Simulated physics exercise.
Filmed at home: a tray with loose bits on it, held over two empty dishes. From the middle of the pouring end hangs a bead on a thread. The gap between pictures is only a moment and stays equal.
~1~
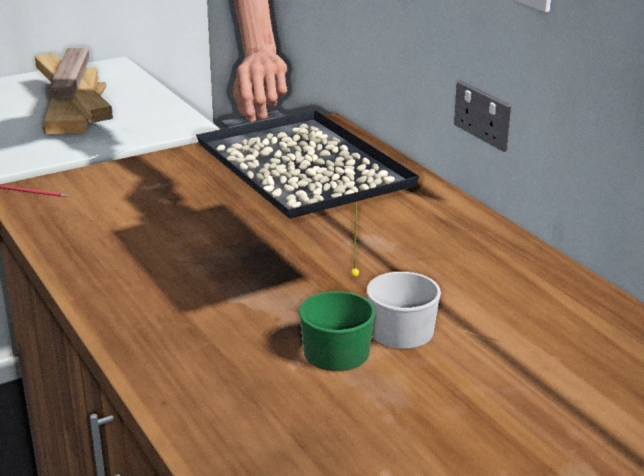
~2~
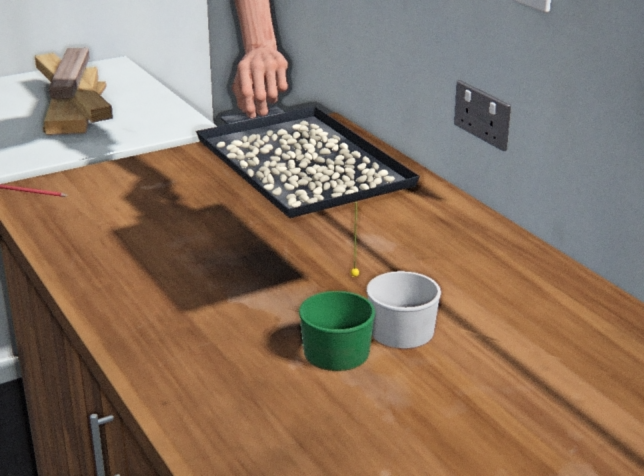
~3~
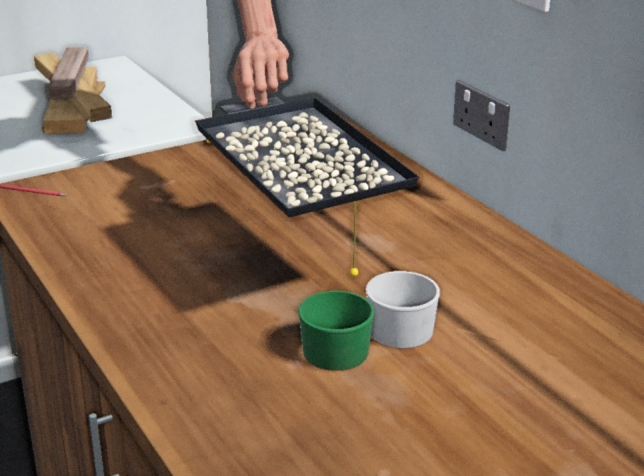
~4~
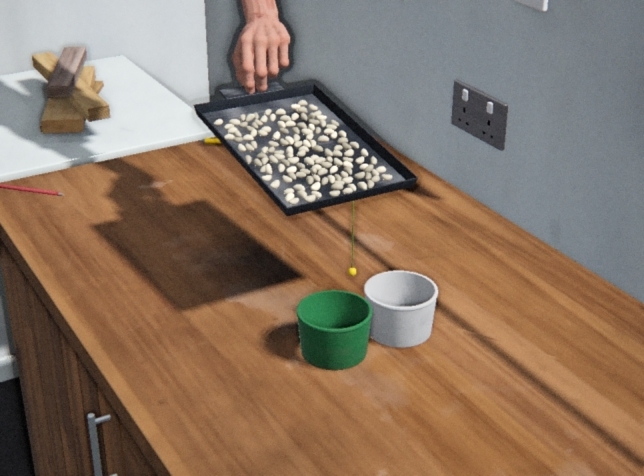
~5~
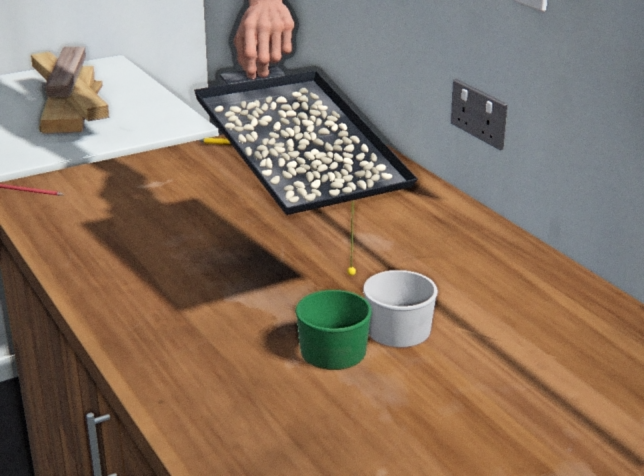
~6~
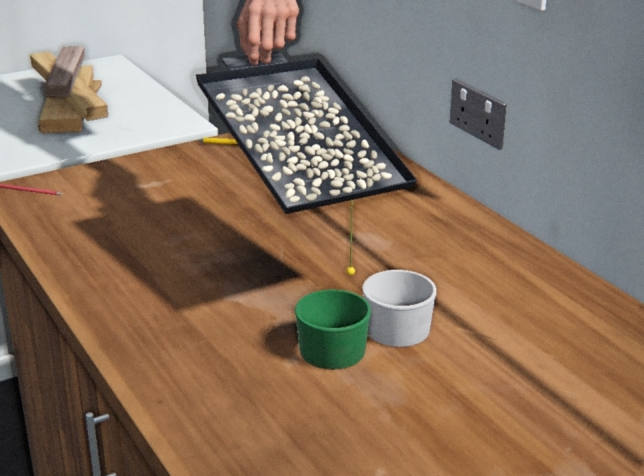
At first, a hand holds a dark tray of white beans level above a wooden counter, with a bead hanging on a thread near a green dish and a white dish, both empty. Then the hand raises the far end, slowly tilting the tray clearly toward its lower right corner, while the beans stay spread across it.
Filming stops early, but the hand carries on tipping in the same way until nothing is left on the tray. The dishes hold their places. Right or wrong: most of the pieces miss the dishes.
Wrong.
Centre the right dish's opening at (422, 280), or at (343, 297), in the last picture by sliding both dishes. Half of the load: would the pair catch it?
Well, in excess of half at the first spot and not up to half at the second.
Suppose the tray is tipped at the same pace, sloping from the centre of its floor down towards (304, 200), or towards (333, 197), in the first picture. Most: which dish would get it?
Record: Try 1, the dish at the left; try 2, the dish at the left.
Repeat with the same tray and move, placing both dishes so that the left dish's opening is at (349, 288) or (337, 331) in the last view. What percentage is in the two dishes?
I'd expect some 50 percent, and then some 30 percent.
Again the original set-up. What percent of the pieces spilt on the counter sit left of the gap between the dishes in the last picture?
Near 20 in a hundred.
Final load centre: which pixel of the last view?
Somewhere close to (393, 329) in the last picture.
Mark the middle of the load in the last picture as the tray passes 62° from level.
Look close to (352, 163) in the last picture.
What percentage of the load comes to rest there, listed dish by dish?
The left dish holds 30 % and the right dish holds 50 %.
Just after the last frame, tray tipped steeply; almost all on the tray; just a few in the air.
A moment on, tray tipped right over; the larger part on the tray; about a tenth in the left dish; about a tenth in the right dish; about a tenth outside both; just a few in the air.
Further on, tray tipped past a quarter turn; roughly a quarter in the left dish; roughly half in the right dish; roughly a quarter outside both.
When it is over, tray tipped past a quarter turn; roughly a quarter in the left dish; roughly half in the right dish; roughly a quarter outside both.
